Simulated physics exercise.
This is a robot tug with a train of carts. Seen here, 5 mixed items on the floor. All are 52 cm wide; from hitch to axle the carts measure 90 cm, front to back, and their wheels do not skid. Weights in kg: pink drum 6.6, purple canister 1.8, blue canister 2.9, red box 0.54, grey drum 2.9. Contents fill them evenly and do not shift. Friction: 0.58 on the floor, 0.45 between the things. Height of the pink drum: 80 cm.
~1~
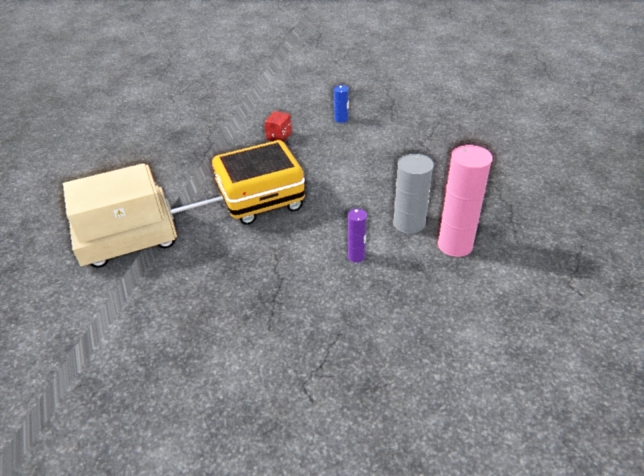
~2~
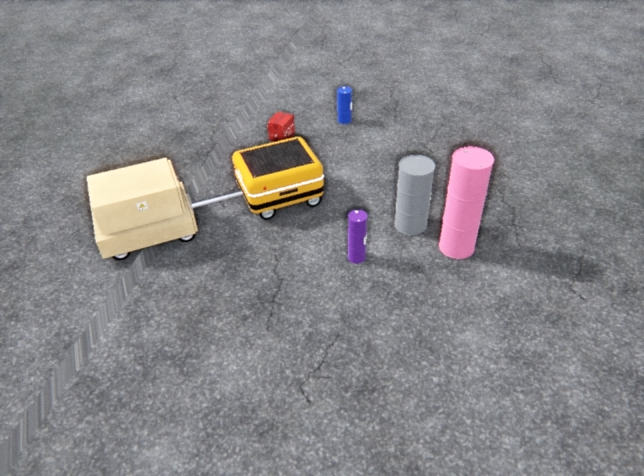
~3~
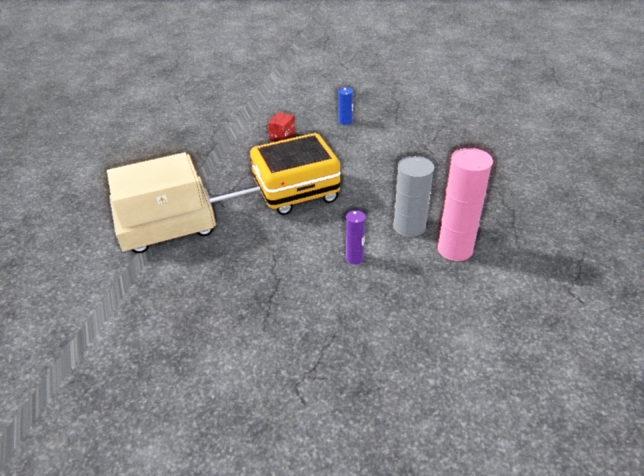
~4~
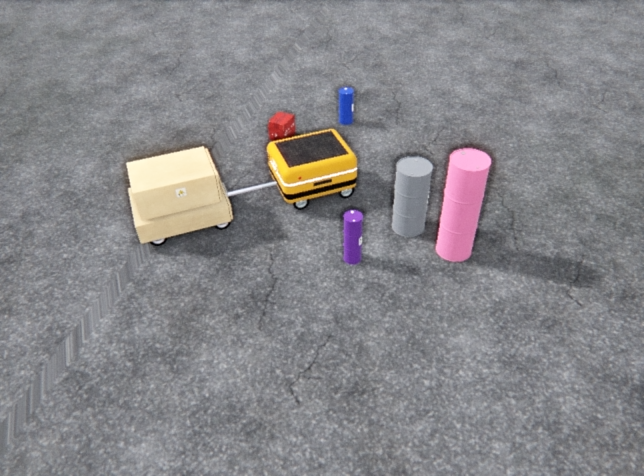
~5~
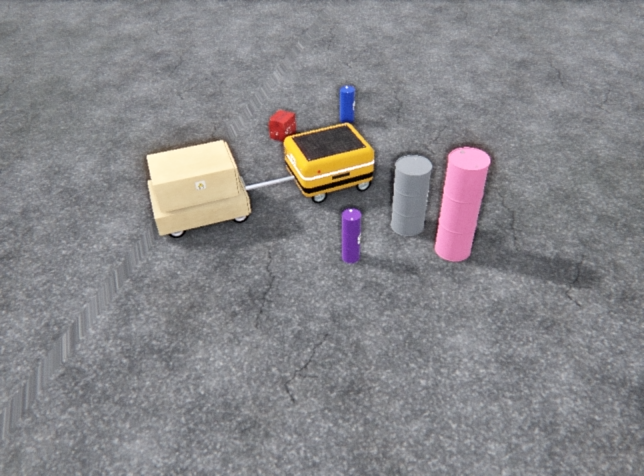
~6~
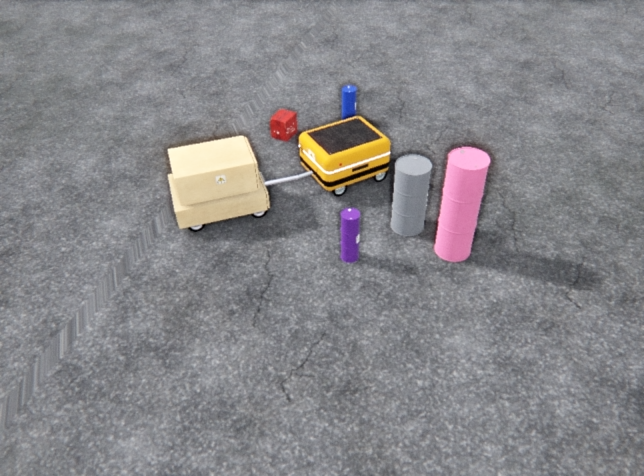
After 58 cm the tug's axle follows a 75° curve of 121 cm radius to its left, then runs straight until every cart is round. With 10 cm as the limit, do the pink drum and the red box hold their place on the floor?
The pink drum holds its spot; the red box holds its spot.
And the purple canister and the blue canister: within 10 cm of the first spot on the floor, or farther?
The purple canister holds its spot; the blue canister ends elsewhere.
Then, 0.90 s past the last view, tug 148 cm along.
Then, 2.10 s past the last view, tug 242 cm along; blue canister shifted 3 cm.
Then, 3.10 s past the last view, tug 320 cm along; blue canister shifted 38 cm.
Finally, not toppled but over 10 cm from the start, blue canister; the other 4 still in place (within 10 cm). Final places as that camera would see them, pink drum near (460, 207), red box near (284, 125).
